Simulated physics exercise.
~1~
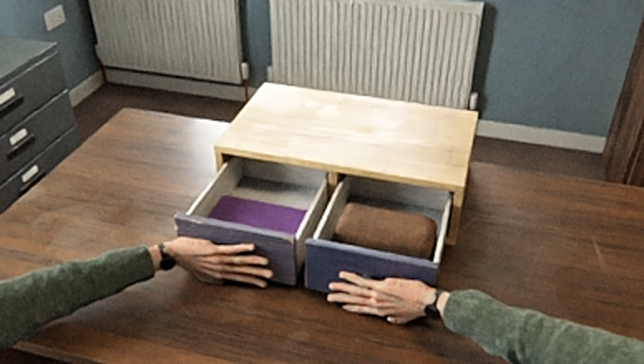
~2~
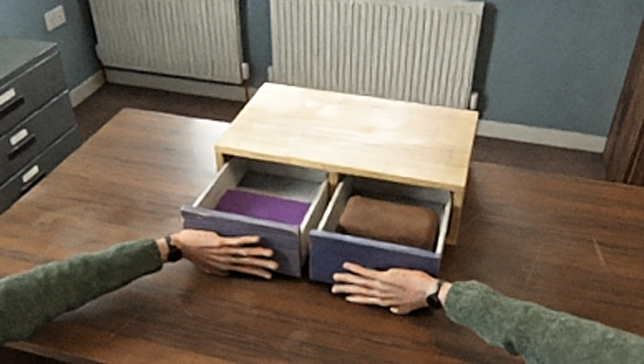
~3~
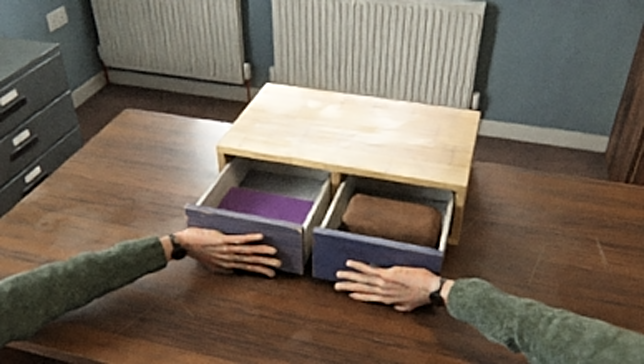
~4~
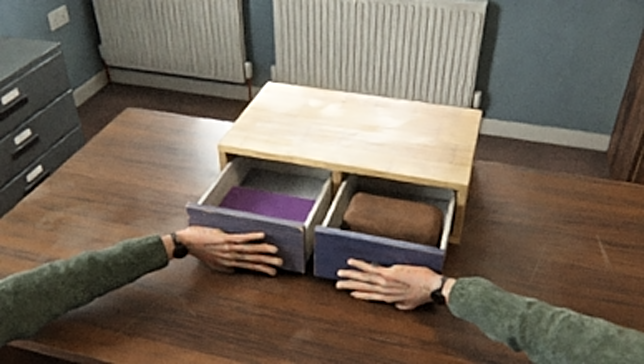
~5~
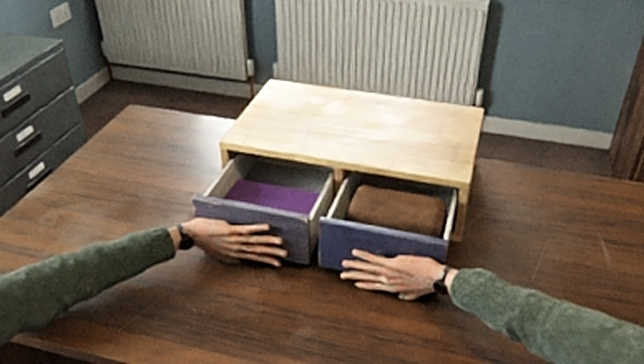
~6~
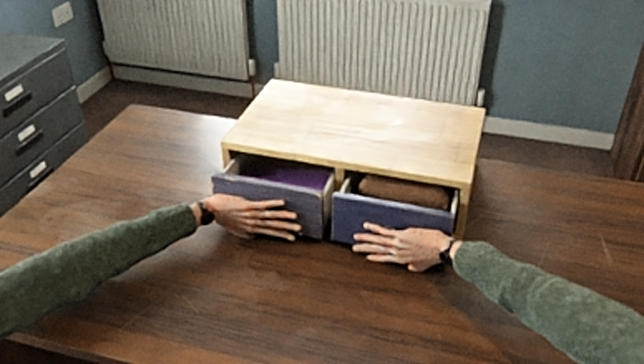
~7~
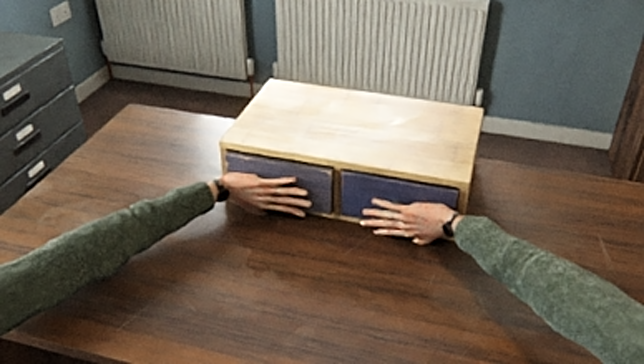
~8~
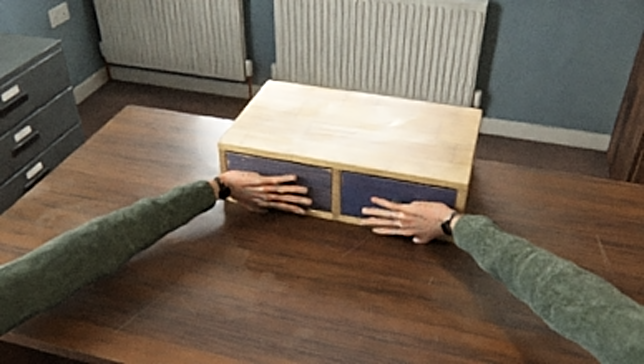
In this clip, two hands rest on the fronts of two open drawers in a pale wooden chest, the left holding a flat purple item and the right a brown block-shaped one. The hands push both drawers inward together until they shut flush, hiding the contents.
